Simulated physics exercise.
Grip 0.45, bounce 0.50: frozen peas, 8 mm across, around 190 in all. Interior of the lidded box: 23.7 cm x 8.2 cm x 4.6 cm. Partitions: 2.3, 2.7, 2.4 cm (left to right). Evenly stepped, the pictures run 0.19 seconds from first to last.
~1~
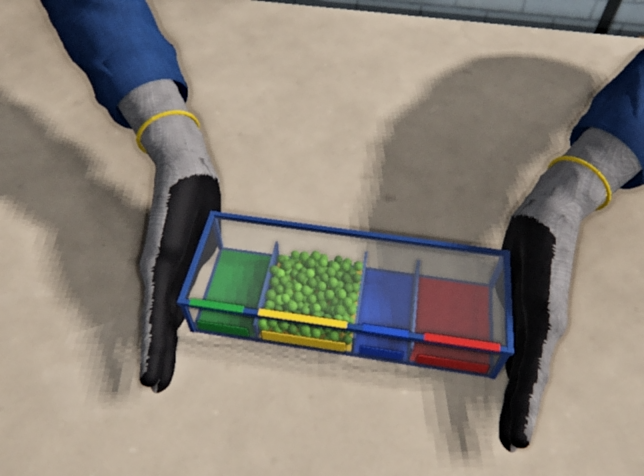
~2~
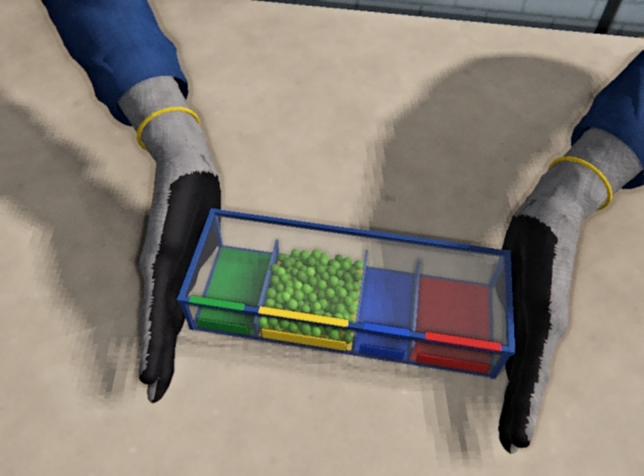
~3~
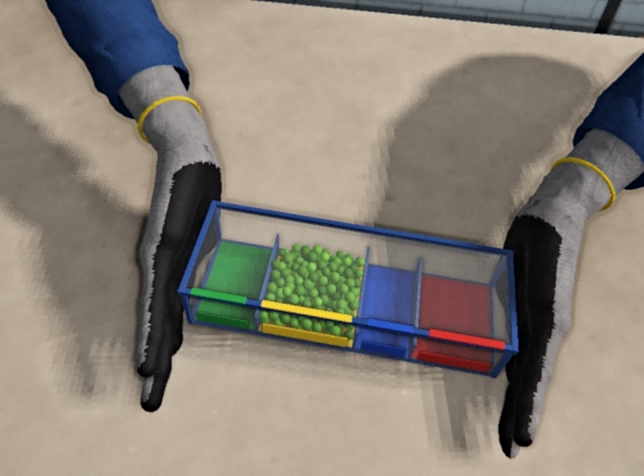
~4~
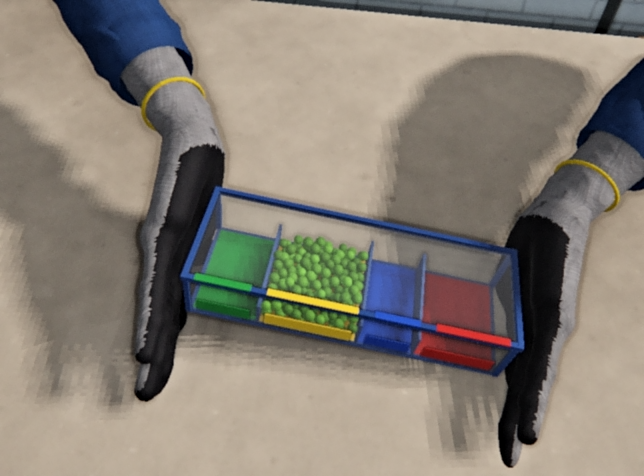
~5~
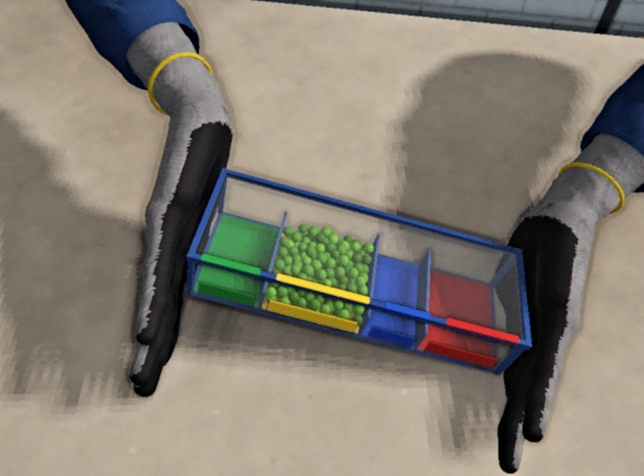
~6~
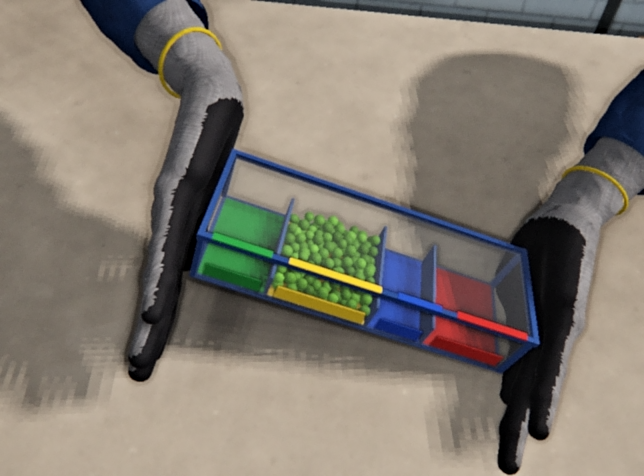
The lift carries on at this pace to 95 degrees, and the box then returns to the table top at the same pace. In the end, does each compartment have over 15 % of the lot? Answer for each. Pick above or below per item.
Red compartment = above; blue compartment = below; green compartment = below; yellow compartment = above.
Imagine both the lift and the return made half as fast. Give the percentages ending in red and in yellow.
In that case red would keep 40 % and yellow would keep 60 %.
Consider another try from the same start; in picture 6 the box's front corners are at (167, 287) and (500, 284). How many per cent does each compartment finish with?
Red 0 %, blue 0 %, green 75 %, yellow 25 %.
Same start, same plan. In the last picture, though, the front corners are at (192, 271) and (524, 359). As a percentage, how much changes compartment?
About 65 %.
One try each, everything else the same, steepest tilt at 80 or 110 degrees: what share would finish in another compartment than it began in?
Roughly 45 percent for the first try and 60 percent for the second.
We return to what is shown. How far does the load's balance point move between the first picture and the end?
It shifts some 7.0 cm.
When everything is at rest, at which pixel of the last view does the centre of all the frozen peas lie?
Roughly pixel (398, 296).
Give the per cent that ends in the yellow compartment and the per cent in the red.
Final shares - yellow 45 percent, red 45 percent.
Then, 0.63 s after the last picture, tilt 95 degrees; red 20 %, blue 10 %, yellow 70 %.
Then, 1.05 s after the last picture, tilt 42 degrees; red 45 %, blue 10 %, yellow 45 %.
Then, 1.56 s after the last picture, tilt 0 degrees; red 45 %, blue 10 %, yellow 45 %.
In the end, red 45 %, blue 10 %, green 0 %, yellow 45 %.
